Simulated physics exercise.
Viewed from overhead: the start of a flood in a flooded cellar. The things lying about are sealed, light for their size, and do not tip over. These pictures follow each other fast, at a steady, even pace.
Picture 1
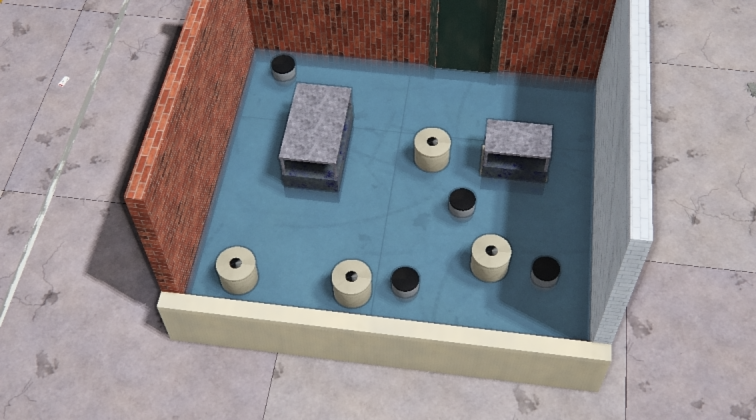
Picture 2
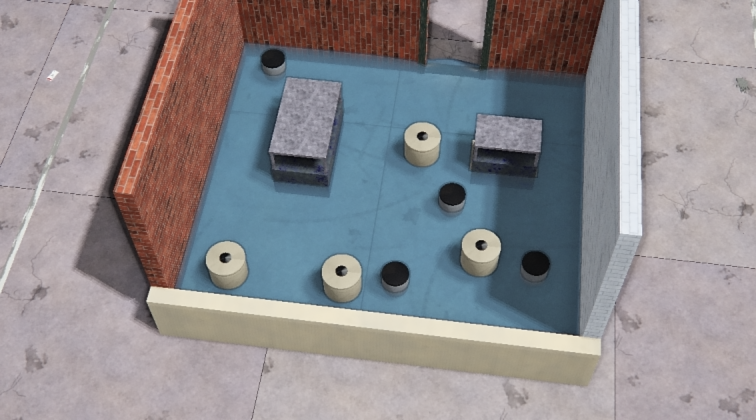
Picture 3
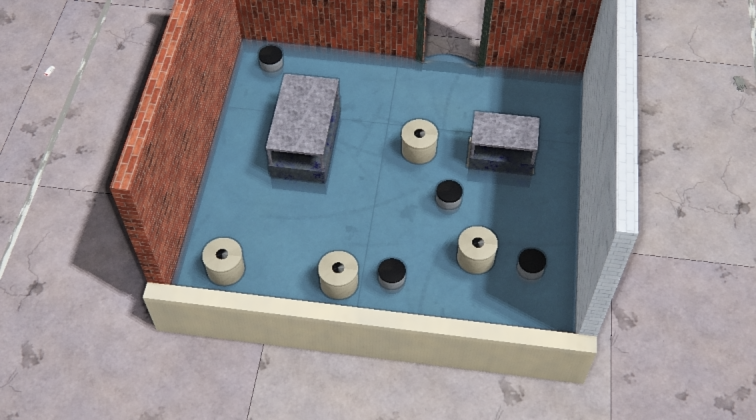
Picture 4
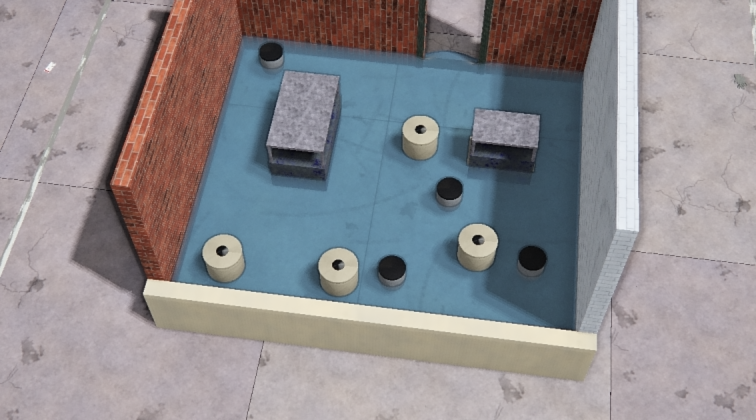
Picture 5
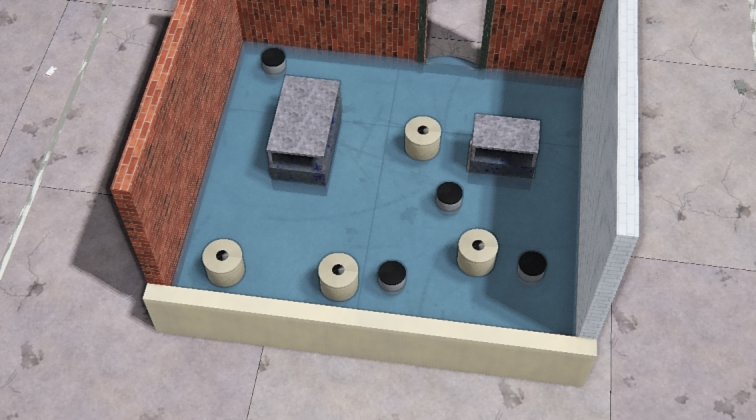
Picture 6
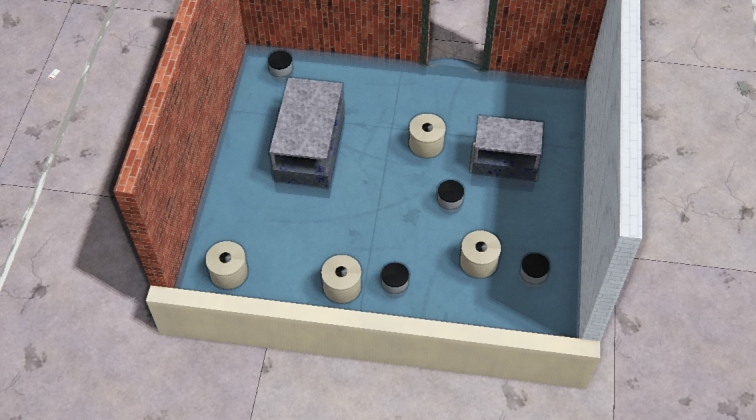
We see a flooded brick-walled cellar from above, with pale tubs, dark pails and two grey blocks, as the green door at the back opens; then a back-left pail and the tub nearest the doorway drift slightly right.
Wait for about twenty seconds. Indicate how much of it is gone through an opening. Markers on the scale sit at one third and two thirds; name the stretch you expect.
The portion will probably sit in the middle band.
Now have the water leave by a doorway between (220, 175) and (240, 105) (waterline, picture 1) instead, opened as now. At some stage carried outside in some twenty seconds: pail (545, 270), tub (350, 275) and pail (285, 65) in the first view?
Per item as listed - not lost, swept away, swept away.
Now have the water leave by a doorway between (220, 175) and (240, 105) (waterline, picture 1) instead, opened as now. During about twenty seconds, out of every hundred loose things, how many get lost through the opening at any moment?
Something like 50 percent.
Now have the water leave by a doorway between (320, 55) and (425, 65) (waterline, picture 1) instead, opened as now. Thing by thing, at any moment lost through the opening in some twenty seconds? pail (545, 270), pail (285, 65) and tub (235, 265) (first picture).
One by one, that's not lost, lost, not lost.
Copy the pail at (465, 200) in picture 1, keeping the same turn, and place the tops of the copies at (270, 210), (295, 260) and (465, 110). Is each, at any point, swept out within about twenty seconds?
Going one by one, I'd say it doesn't leave, then it doesn't leave, then it leaves.
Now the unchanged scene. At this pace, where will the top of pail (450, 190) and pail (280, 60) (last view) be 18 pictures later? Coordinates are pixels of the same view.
Roughly (454, 121) and (327, 58).
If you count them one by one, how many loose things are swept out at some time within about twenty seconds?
You get 3.
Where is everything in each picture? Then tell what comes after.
A tub at (433, 142), afloat; a pail at (463, 199), afloat; 0 of 8 have shifted, in the first picture.
A tub at (423, 137), afloat; a pail at (453, 194) floats; 0 of 8 have shifted, in the second picture.
A tub at (420, 134), afloat; a pail at (449, 191) floats; 0 of 8 have shifted, in the third picture.
A tub at (421, 130), afloat, close to its start; a pail at (450, 188) floats; 0 of 8 have shifted, in the fourth picture.
A tub at (423, 130) floats, close to its start; a pail at (450, 192) floats; 1 of 8 have shifted, in the fifth picture.
A tub at (427, 128) floats, close to its start; a pail at (451, 191), afloat, close to its start; 3 of 8 have shifted, in the sixth picture.
A moment on, 0 of 8 are out; 8 afloat.
Next, 1 of 8 are out; 7 afloat.
Later, 2 of 8 are out; 6 afloat.
In the end, 3 of 8 are out; 5 afloat.
